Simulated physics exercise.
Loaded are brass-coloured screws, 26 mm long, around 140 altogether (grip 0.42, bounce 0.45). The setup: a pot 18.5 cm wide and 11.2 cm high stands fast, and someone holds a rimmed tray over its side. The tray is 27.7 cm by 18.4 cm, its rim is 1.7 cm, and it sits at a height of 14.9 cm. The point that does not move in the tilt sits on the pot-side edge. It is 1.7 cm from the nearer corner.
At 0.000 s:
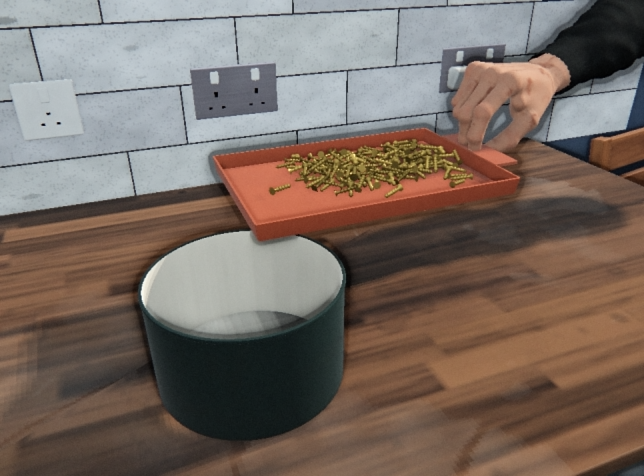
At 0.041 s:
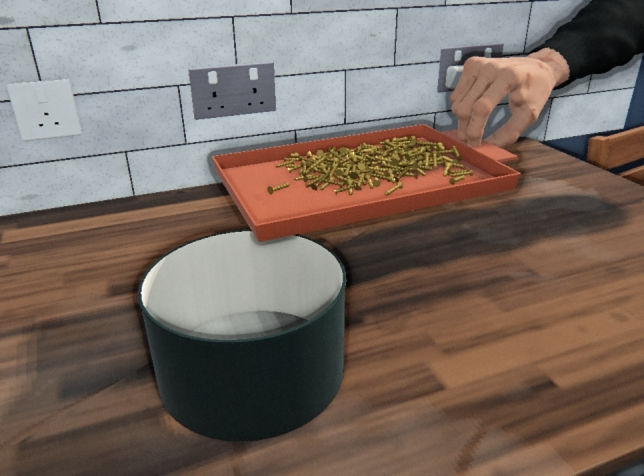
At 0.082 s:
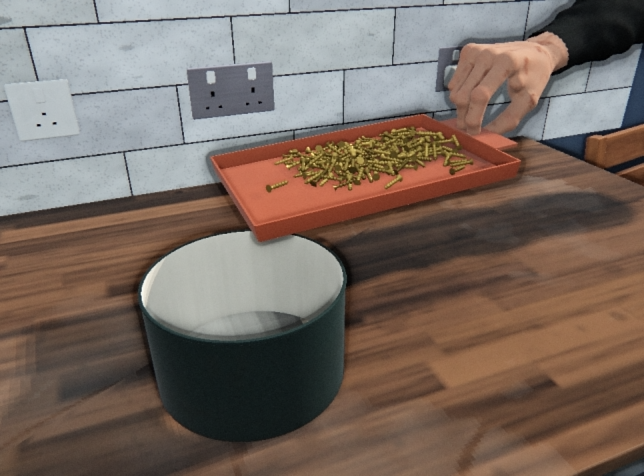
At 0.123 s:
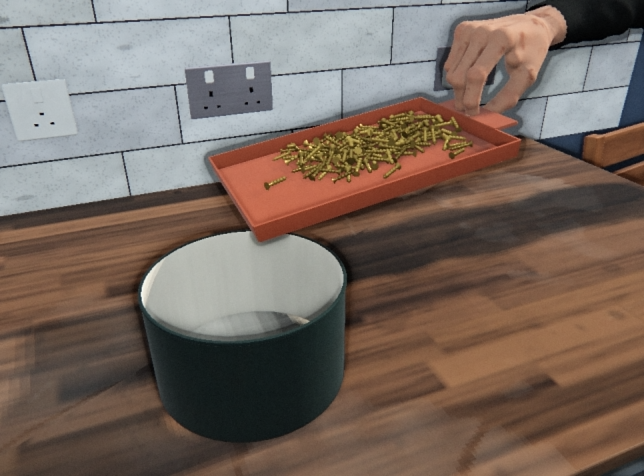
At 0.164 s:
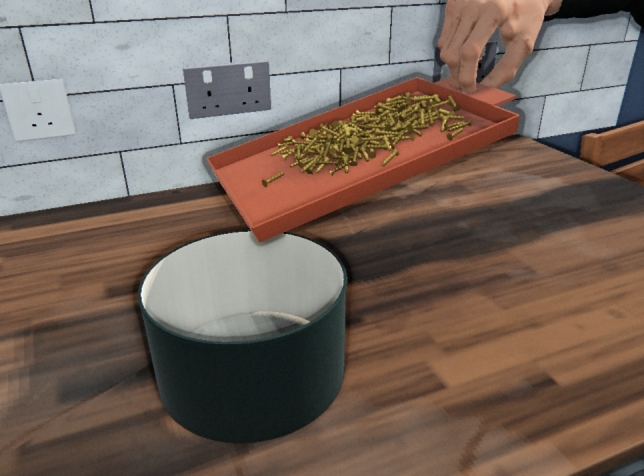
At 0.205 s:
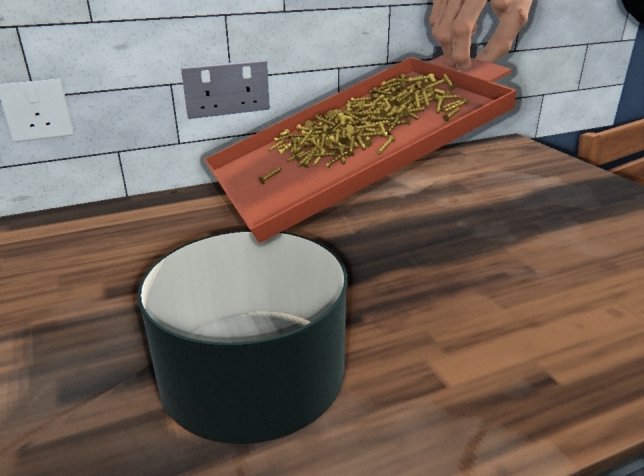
Orange tray of brass-coloured screws tilting beside a dark green pot as a hand raises its right end, screws staying bunched.
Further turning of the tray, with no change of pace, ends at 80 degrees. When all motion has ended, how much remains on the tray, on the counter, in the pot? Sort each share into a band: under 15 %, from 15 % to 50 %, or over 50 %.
Tray: Under 15 %; counter: Over 50 %; pot: From 15 % to 50 %.
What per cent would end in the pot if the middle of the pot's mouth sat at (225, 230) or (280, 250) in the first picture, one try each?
Spot one: Some 80 per cent; spot two: Some 15 per cent.
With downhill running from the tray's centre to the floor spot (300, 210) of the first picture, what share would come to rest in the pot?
Estimate: Some 95 per cent.
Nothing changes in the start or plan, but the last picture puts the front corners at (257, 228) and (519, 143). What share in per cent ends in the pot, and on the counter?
Per cent by place - pot 90, counter 0.
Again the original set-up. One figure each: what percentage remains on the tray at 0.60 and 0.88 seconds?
Close to 90 at the first time and 5 at the second.
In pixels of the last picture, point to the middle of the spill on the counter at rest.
It comes to rest with its centre close to (121, 313).
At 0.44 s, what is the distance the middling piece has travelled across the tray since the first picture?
Displacement on the tray: About 4 cm.
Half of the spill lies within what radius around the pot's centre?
20 cm.
After 0.44 s, tilt 50 degrees; the tray holds 100 %, the pot 0 %.
Then, at 0.60 s, tilt 71 degrees; the tray holds 90 %, the pot 0 %.
After 0.88 s, tilt 80 degrees; the tray holds 5 %, the pot 30 %.
By 1.8 s all is still; tray 5 %, counter 65 %, pot 30 %.
